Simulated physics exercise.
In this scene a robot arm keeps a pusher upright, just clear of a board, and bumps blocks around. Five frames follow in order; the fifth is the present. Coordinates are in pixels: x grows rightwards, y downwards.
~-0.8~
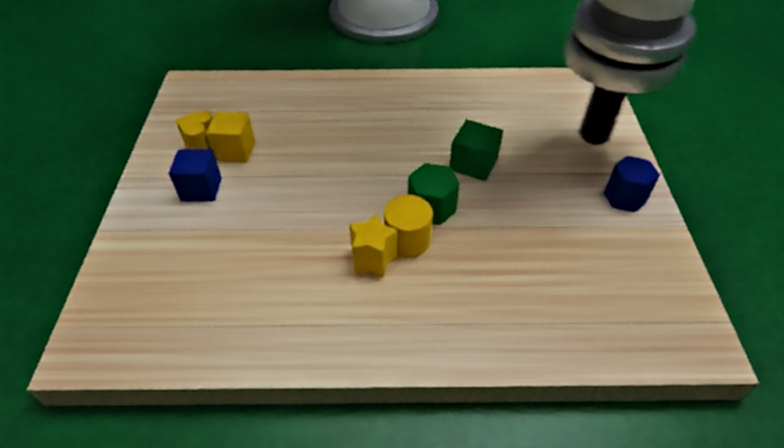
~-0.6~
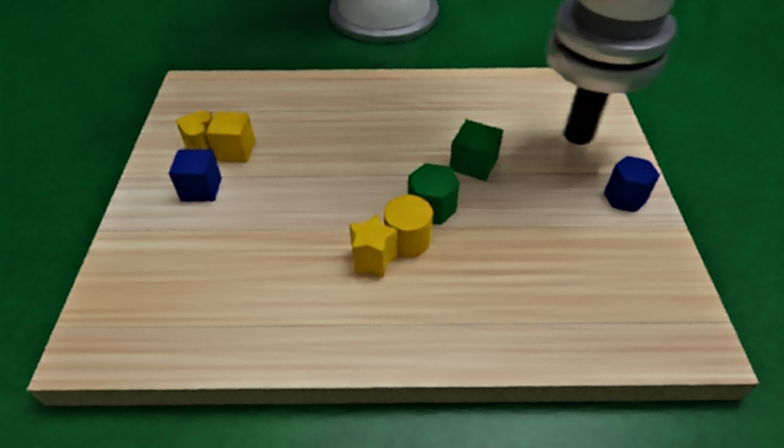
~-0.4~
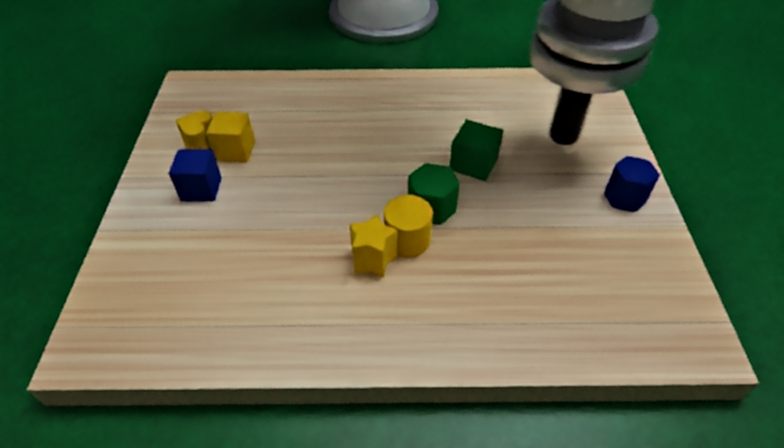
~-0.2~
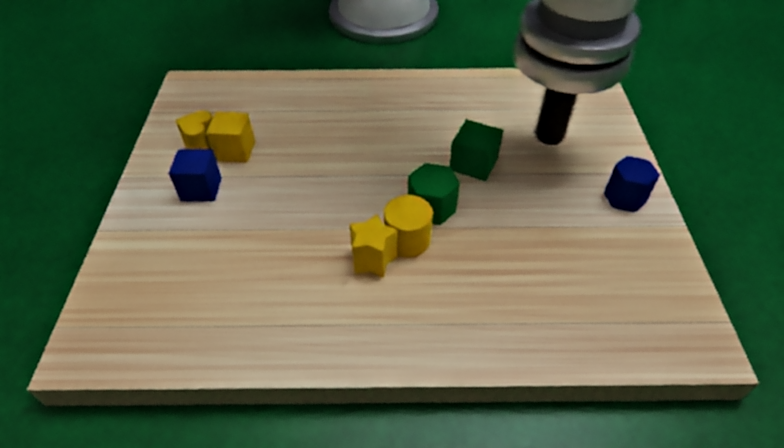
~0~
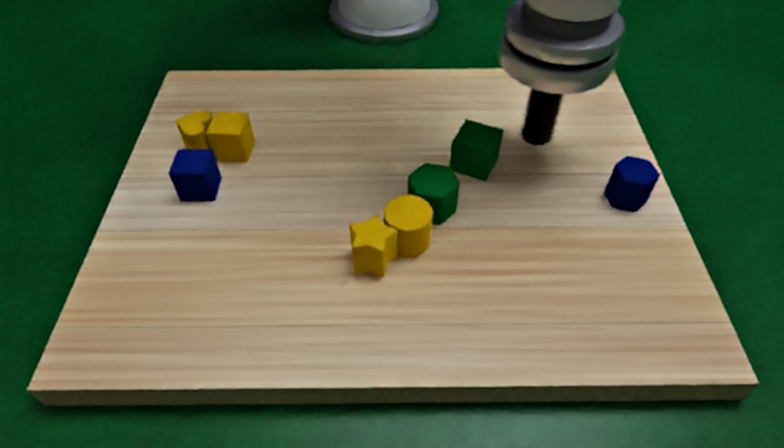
The clip opens on a light wooden board scattered with yellow, green and blue blocks, a robotic arm's dark-tipped pusher near the blue block at right. The arm slides the pusher steadily left a short way, closer to the green square block, while every block stays still.
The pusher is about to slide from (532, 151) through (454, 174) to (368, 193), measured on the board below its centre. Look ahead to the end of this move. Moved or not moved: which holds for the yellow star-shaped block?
It ends up on the same spot.
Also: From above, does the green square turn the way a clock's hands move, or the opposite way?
It is turned clockwise.
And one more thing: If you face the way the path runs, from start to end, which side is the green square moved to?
To the right.
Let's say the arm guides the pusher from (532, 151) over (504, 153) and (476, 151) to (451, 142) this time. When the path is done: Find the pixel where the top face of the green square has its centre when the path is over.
The middle of its upper face will lie at (442, 141).
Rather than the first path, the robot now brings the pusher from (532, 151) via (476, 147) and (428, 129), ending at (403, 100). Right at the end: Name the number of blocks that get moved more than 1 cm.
1 block.
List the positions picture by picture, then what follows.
In the first frame, tip of the pusher (594, 136), middles of tops, yellow star-shaped block (372, 232), yellow circular block (408, 211), green hexagonal block (434, 179), green square (478, 135).
In the second frame, pusher (578, 137), nothing pushed.
In the third frame, pusher (563, 137), nothing pushed.
In the fourth frame, pusher (549, 137), nothing pushed.
In the fifth frame, pusher (536, 137), yellow star-shaped block (372, 232), yellow circular block (408, 211), green hexagonal block (434, 179), green square (478, 135).
The first path, step by step. One third of the way, pusher (483, 153); green square (442, 144).
Two thirds of the way, pusher (426, 168); yellow circular block (408, 214); green hexagonal block (431, 181); green square (389, 149), turned 15° anticlockwise.
At the end, pusher (367, 179); yellow star-shaped block unmoved; yellow circular block (409, 217); green hexagonal block (426, 183), turned 30° anticlockwise; green square (339, 147), turned 35° clockwise.
